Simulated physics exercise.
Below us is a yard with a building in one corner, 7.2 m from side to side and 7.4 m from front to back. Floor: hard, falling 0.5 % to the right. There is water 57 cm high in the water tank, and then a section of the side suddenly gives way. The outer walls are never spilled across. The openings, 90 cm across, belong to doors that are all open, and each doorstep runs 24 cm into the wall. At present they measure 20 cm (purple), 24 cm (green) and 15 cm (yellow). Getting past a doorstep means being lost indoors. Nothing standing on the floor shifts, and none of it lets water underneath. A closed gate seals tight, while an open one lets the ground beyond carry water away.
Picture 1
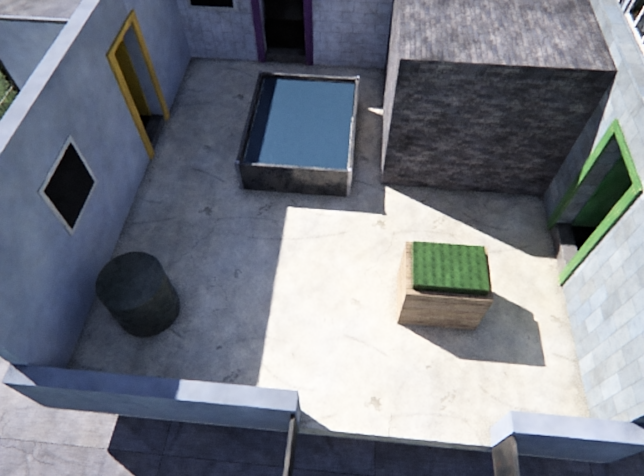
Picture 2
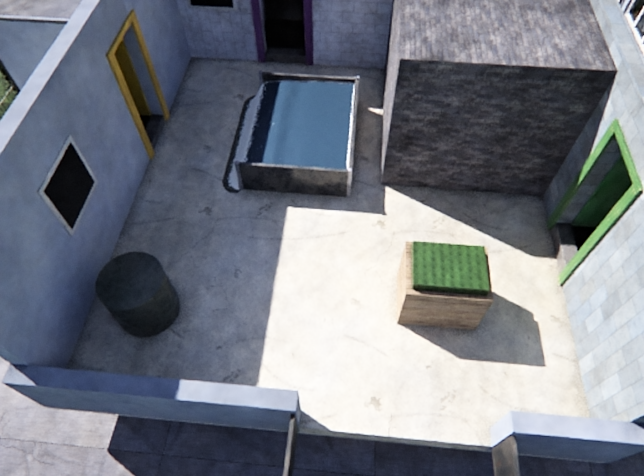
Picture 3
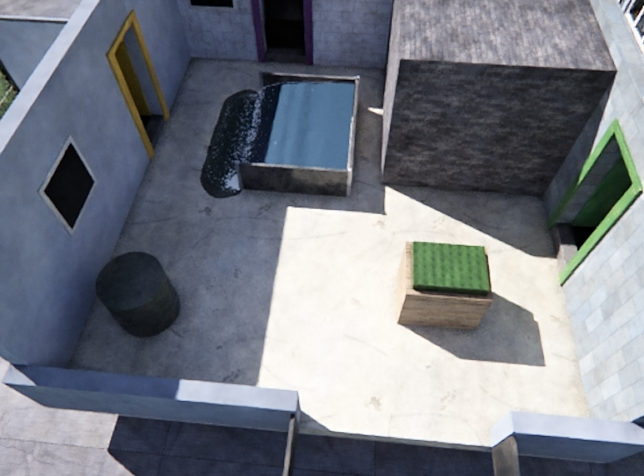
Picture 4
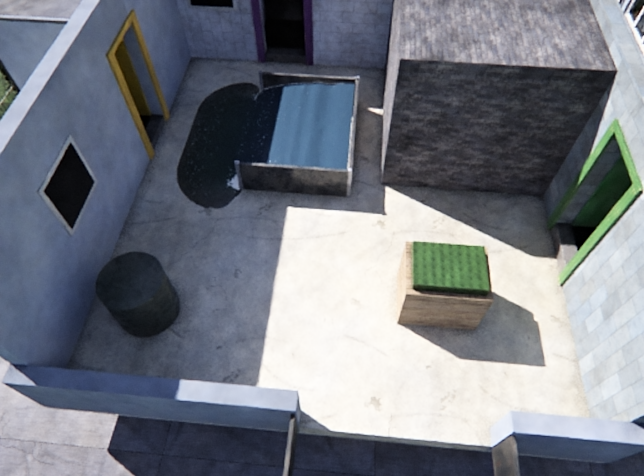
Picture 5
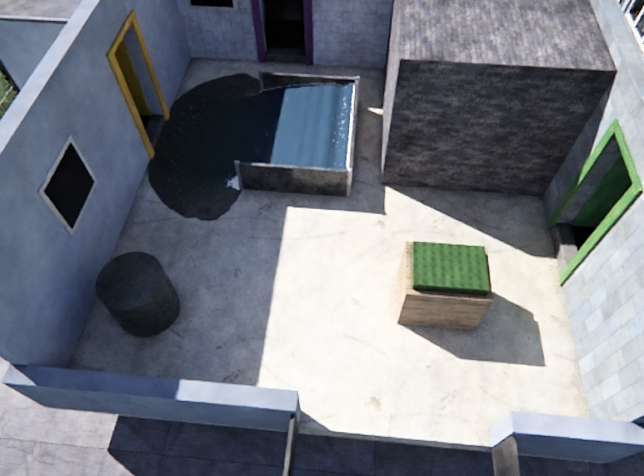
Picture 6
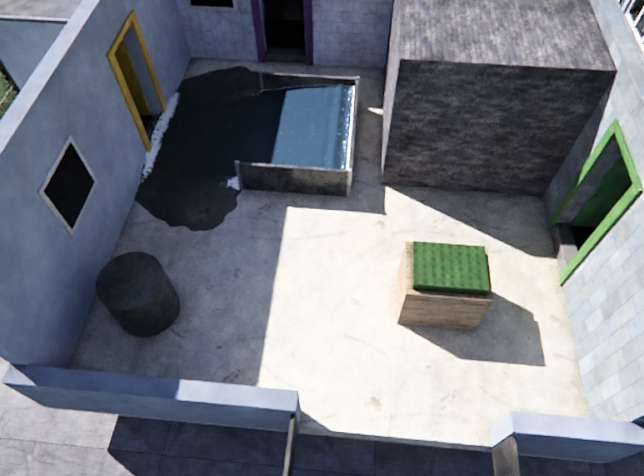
A walled yard with a pale concrete floor, partly in shadow, is seen from high above by a camera that stays still. A rectangular tank of blue water stands near the back beside a dark block-walled structure, with a yellow-framed doorway at left, a green one at right, a dark cylinder and a green-topped box. Water pours from the tank's left side, spreads as a widening dark pool, and reaches the yellow doorway.
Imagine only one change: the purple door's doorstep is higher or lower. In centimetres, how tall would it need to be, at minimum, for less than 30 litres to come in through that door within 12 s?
About 6 cm.
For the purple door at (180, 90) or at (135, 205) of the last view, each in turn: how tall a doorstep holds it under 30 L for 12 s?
You'd want about 21 cm there first, then about 14.0 cm.
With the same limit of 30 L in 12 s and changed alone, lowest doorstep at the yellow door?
Yellow: Roughly 32 cm.
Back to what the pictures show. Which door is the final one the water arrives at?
That'd be the green one.
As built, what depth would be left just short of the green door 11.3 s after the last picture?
About 5.5 centimetres deep.
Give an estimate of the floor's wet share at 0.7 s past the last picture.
The wet part is about 20 per cent.
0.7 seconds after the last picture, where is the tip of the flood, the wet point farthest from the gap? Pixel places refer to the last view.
Near pixel (110, 263).
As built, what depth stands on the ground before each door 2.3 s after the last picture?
Depths in cm: Purple 7, green 0, yellow 23.
Then, 0.7 s after the last picture water covers 20 % of the floor, deepest (40 cm) near (160, 136); it has not reached the purple door.
Then, 2.3 s after the last picture water covers 40 % of the floor, deepest (30 cm) near (190, 62); 7 cm at the purple door, 0 litres in over its 20 cm doorstep.
Then, 11.3 s after the last picture water covers 95 % of the floor, deepest (8 cm) near (538, 216); 6 cm at the purple door, 0 litres in over its 20 cm doorstep.
At the purple door as built, the water peaked near 11 cm, 7.5 s after the last picture.
With a doorstep of 5 cm, 50 litres would have come in within the 12 s; with 8 cm, 12 litres. So under 30 litres takes about 6 cm.
